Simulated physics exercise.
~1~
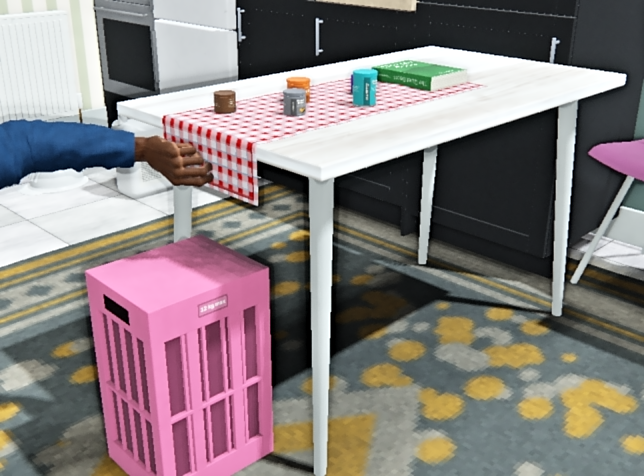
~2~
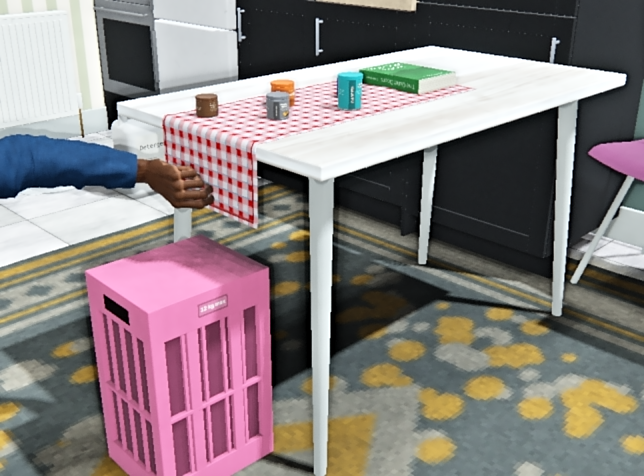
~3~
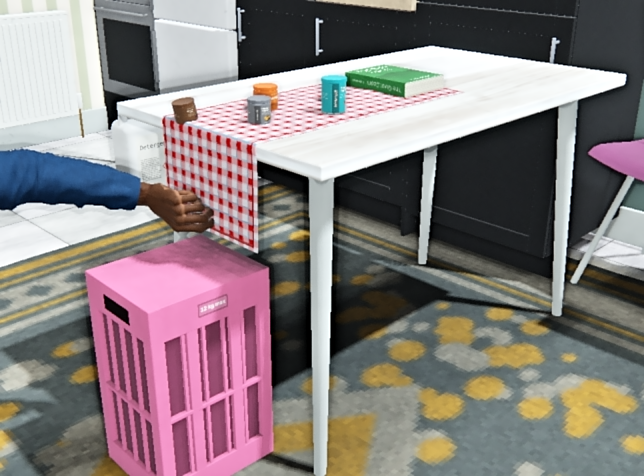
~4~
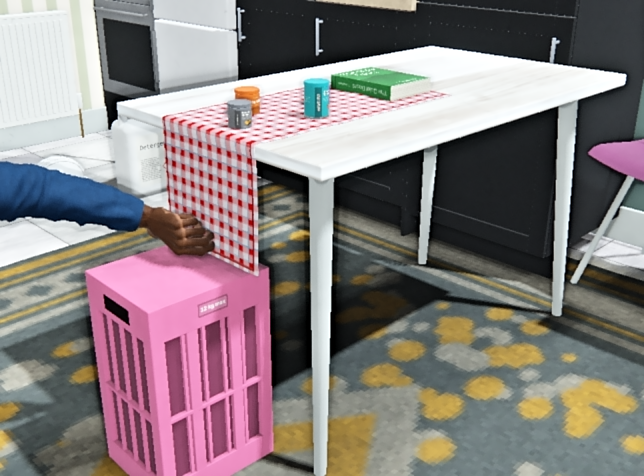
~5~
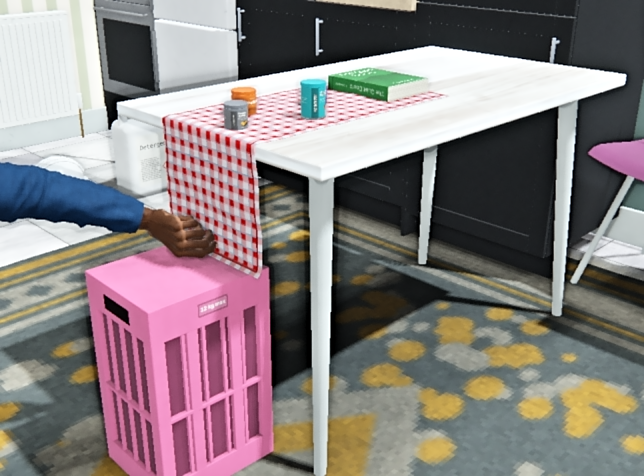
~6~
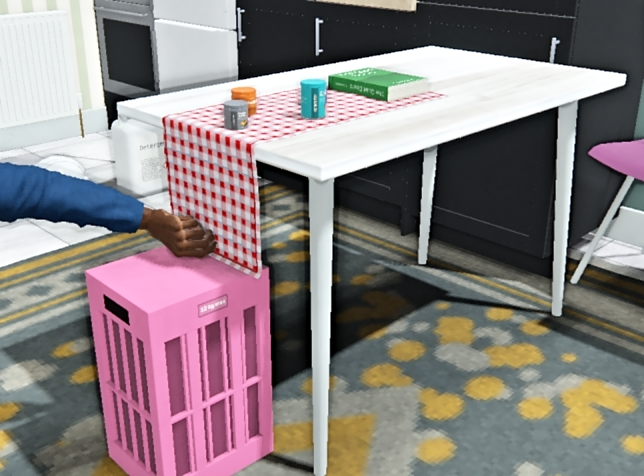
In a kitchen, a hand slowly pulled a red checked cloth down over the left end of a white table, carrying small pots, a turquoise can and a green book along, until the brown pot disappeared and the hem rested at the pink crate.
